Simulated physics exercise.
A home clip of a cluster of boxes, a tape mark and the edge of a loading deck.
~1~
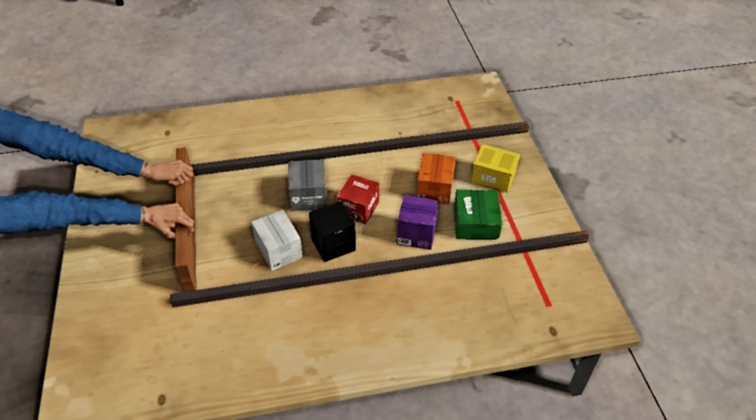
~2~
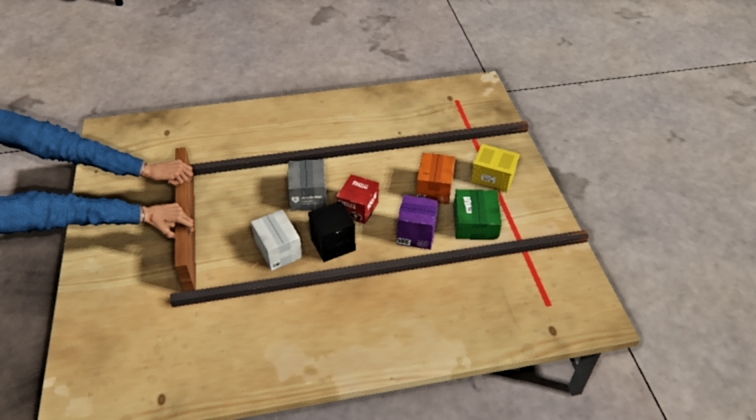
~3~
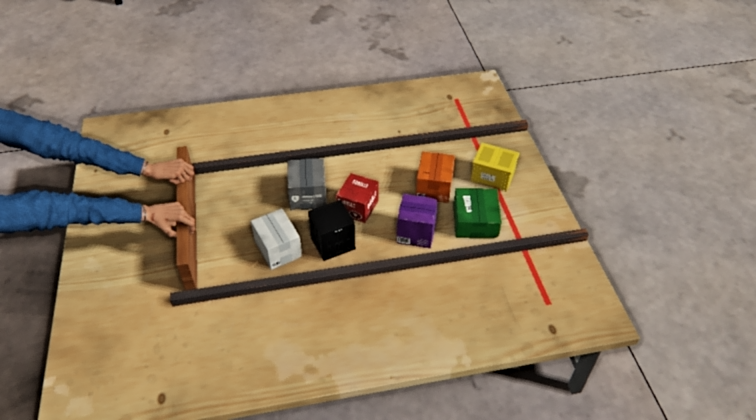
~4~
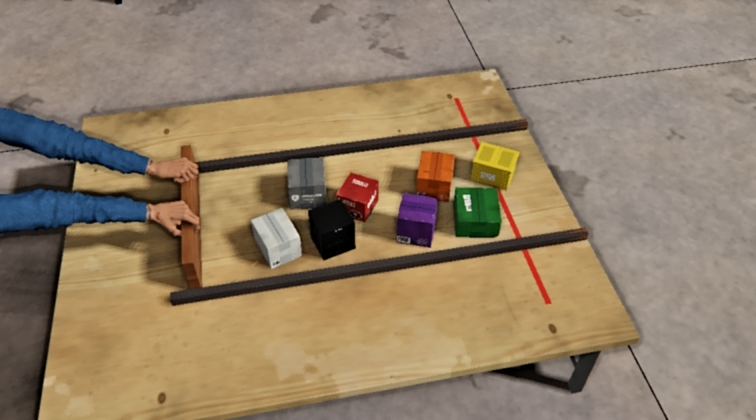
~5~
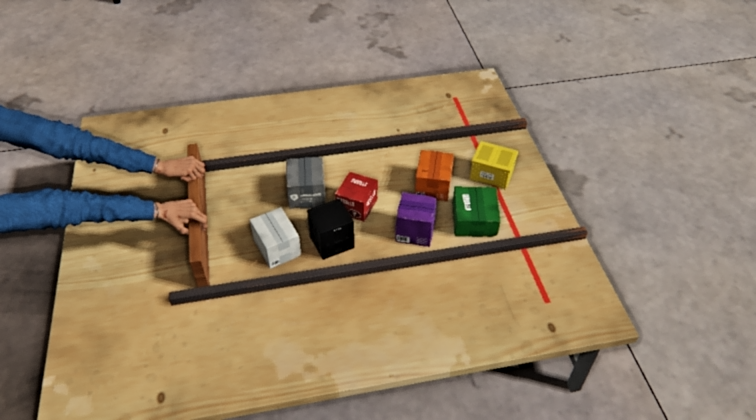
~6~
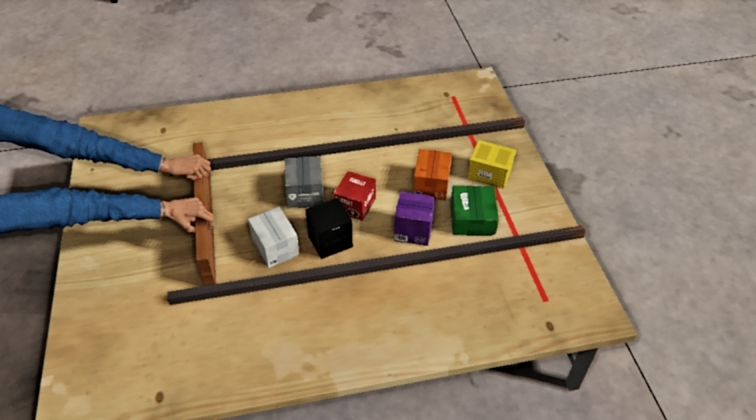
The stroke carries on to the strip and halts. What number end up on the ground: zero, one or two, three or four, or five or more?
In the end the number that fall off is three or four.
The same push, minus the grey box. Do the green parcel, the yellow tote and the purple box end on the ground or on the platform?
The green parcel comes down, the yellow tote is lost, the purple box is lost.
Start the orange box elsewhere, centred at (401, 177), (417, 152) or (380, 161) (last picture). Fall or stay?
In that order, it does not fall; does not fall; stays on.
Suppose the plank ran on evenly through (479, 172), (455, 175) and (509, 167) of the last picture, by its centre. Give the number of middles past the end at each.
Place by place, 3, 1 and 5.
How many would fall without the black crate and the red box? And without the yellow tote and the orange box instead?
2 in the first case, 2 in the second.
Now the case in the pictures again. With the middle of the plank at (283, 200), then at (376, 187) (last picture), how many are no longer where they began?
At the one place 2, at the other 7.
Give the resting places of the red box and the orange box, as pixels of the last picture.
The red box stops around (533, 174); the orange box around (539, 147).
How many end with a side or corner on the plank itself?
It touches 2.
Soon after, none off yet; yellow tote at rest near (491, 165); green parcel at rest near (474, 210); orange box at rest near (432, 175).
Then, none off yet; yellow tote at rest near (491, 165); green parcel moved about its own width near (500, 202); orange box moved a little near (443, 170).
Further on, none off yet; yellow tote moved about its own width near (527, 154); green parcel moved well along near (568, 193); orange box moved well along near (490, 154).
At rest, the number that fall off is three or four; fallen, purple box, green parcel and yellow tote.
